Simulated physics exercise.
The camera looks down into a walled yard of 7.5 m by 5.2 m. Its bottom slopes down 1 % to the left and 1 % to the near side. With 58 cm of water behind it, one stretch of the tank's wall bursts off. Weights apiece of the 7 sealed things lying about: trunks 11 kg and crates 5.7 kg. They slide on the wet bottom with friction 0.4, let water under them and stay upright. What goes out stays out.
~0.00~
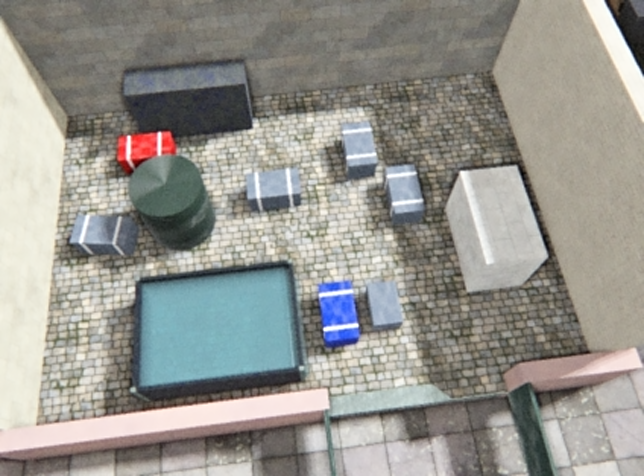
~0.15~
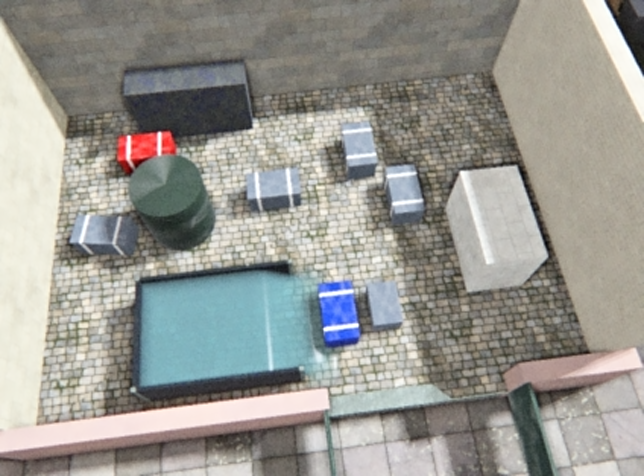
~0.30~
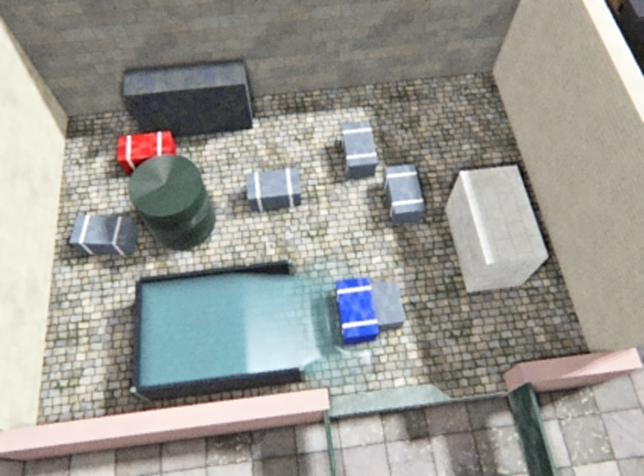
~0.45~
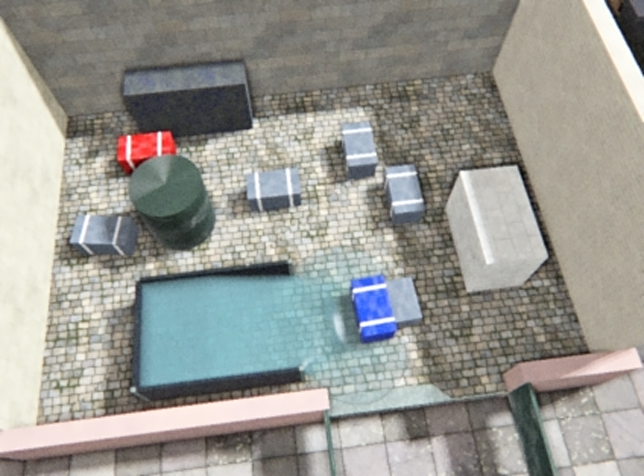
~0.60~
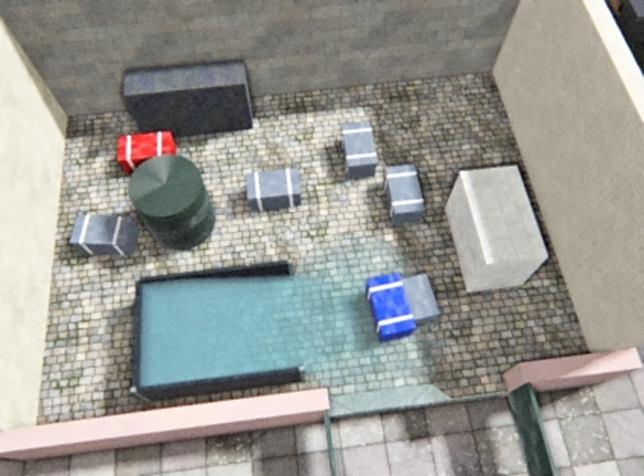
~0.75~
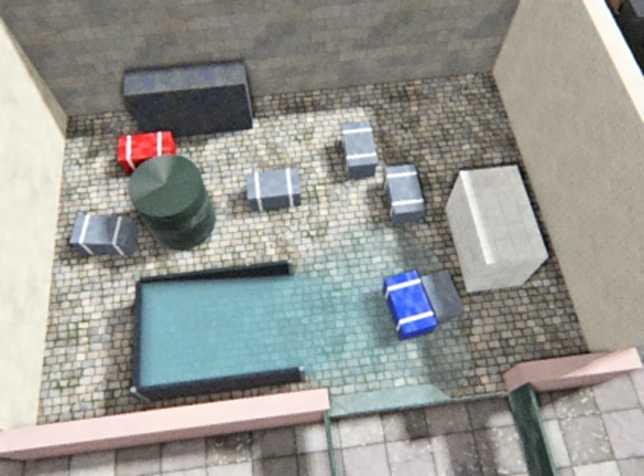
To begin with, a teal pool of water sits inside a dark-walled tank in a cobbled yard scattered with boxes. The tank's right side opens and water spreads rightward across the stones, pushing the blue trunk and the small grey box beside it to the right, while the red trunk stays put.
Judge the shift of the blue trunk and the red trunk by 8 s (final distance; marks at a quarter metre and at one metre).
The blue trunk ends far away; the red trunk barely shifts.
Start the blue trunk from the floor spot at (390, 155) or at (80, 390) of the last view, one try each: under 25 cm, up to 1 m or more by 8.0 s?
In turn: It gets carried off; it holds its place.
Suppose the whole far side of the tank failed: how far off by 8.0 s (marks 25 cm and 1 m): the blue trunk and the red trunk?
Then the blue trunk barely shifts, the red trunk gets carried off.
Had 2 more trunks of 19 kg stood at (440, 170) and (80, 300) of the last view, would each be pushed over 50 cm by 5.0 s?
In turn: More, less.
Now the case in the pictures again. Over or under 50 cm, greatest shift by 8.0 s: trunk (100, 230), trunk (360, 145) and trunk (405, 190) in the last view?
In turn: Under, past it, past it.
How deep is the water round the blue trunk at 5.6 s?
About 7 cm.
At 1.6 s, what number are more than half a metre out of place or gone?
By then 2.
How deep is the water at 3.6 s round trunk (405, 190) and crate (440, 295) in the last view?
About 6 and 13 cm.
After 1.6 s the blue trunk is near (461, 321), 1.6 m from its start, afloat; the red trunk is near (144, 146), 0.0 m from its start, aground; 0 of 7 are out; 2 afloat.
After 3.6 s the blue trunk is near (562, 314), 2.9 m from its start, afloat; the red trunk is near (144, 146), 0.0 m from its start, aground; 0 of 7 are out; 3 afloat.
After 5.6 s the blue trunk is near (548, 284), 2.9 m from its start, afloat; the red trunk is near (144, 146), 0.0 m from its start, aground; 0 of 7 are out; 3 afloat.
After 8.0 s the blue trunk is near (546, 269), 2.9 m from its start, afloat; the red trunk is near (144, 146), 0.0 m from its start, aground; 0 of 7 are out; 4 afloat.
